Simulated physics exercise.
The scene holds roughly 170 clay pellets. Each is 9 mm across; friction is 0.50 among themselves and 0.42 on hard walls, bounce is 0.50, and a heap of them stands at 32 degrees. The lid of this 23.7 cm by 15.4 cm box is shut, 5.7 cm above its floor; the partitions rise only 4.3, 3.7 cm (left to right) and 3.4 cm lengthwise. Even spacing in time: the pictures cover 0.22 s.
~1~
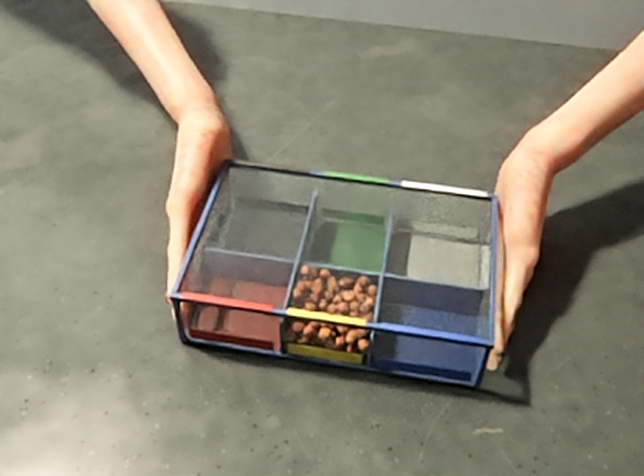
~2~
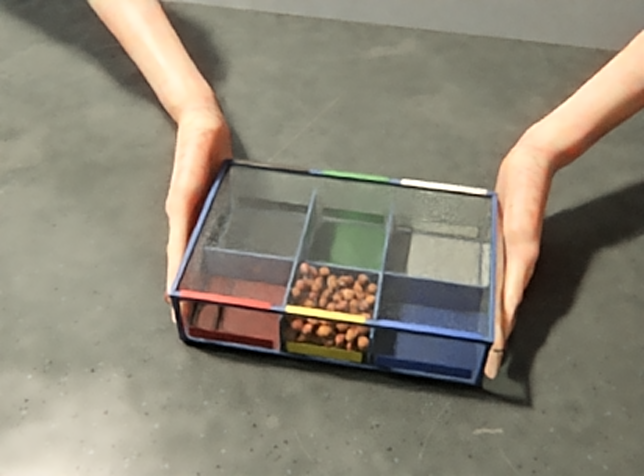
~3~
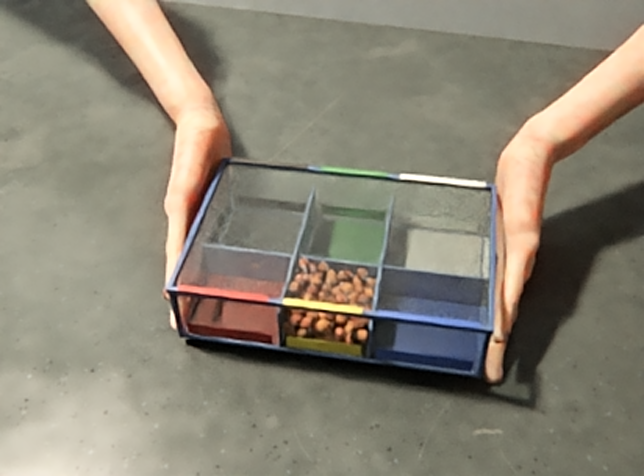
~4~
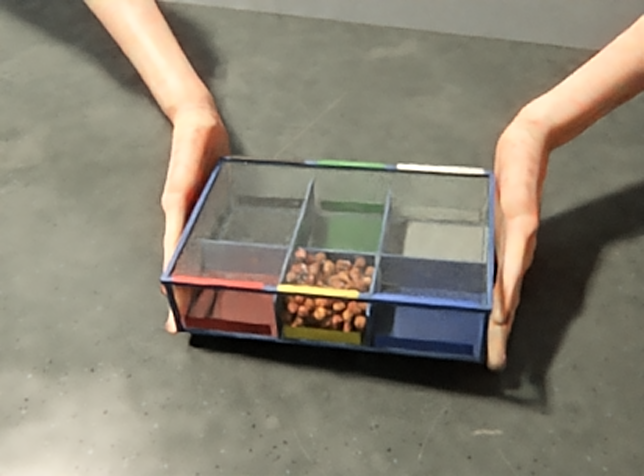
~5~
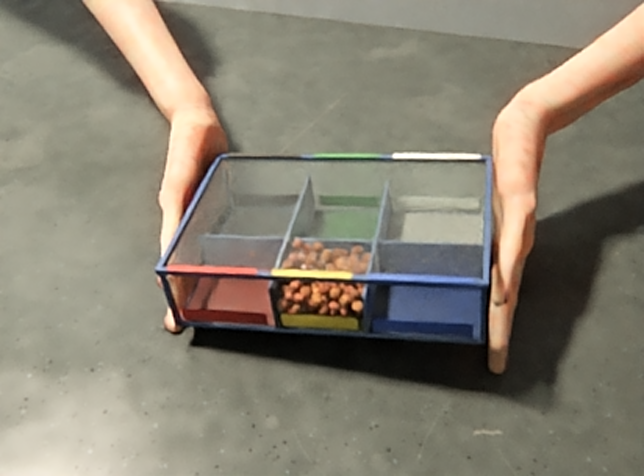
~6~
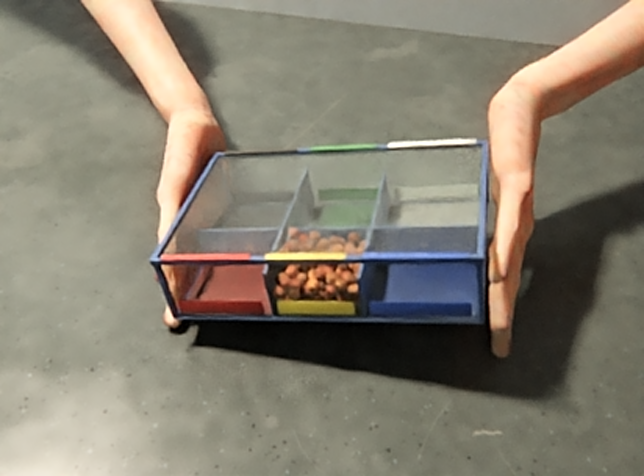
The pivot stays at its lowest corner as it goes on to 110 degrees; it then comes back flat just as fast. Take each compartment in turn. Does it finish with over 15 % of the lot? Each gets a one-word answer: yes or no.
My answers are red compartment no, blue compartment no, green compartment no, yellow compartment yes, white compartment no, black compartment yes.
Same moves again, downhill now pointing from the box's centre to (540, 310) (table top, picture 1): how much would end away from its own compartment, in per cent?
70 %.
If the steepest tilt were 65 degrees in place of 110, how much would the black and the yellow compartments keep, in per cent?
In that case black 10; yellow 80.
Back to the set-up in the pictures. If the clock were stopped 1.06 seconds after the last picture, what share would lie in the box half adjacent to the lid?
Estimate: Near 70 per cent.
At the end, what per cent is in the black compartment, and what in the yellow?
The black one gets 50 per cent and the yellow one 45 per cent.
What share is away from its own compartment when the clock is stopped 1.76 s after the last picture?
Share: Approx. 55 %.
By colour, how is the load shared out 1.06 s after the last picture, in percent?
Red 0; blue 0; green 5; yellow 65; white 0; black 30.
Then, 1.06 s after the last picture, tilt 110 degrees; green 5 %, yellow 65 %, black 30 %.
Then, 1.76 s after the last picture, tilt 50 degrees; green 5 %, yellow 45 %, black 50 %.
Then, 2.50 s after the last picture, tilt 0 degrees; green 5 %, yellow 45 %, black 50 %.
In the end, red 0 %, blue 0 %, green 5 %, yellow 45 %, white 0 %, black 50 %.
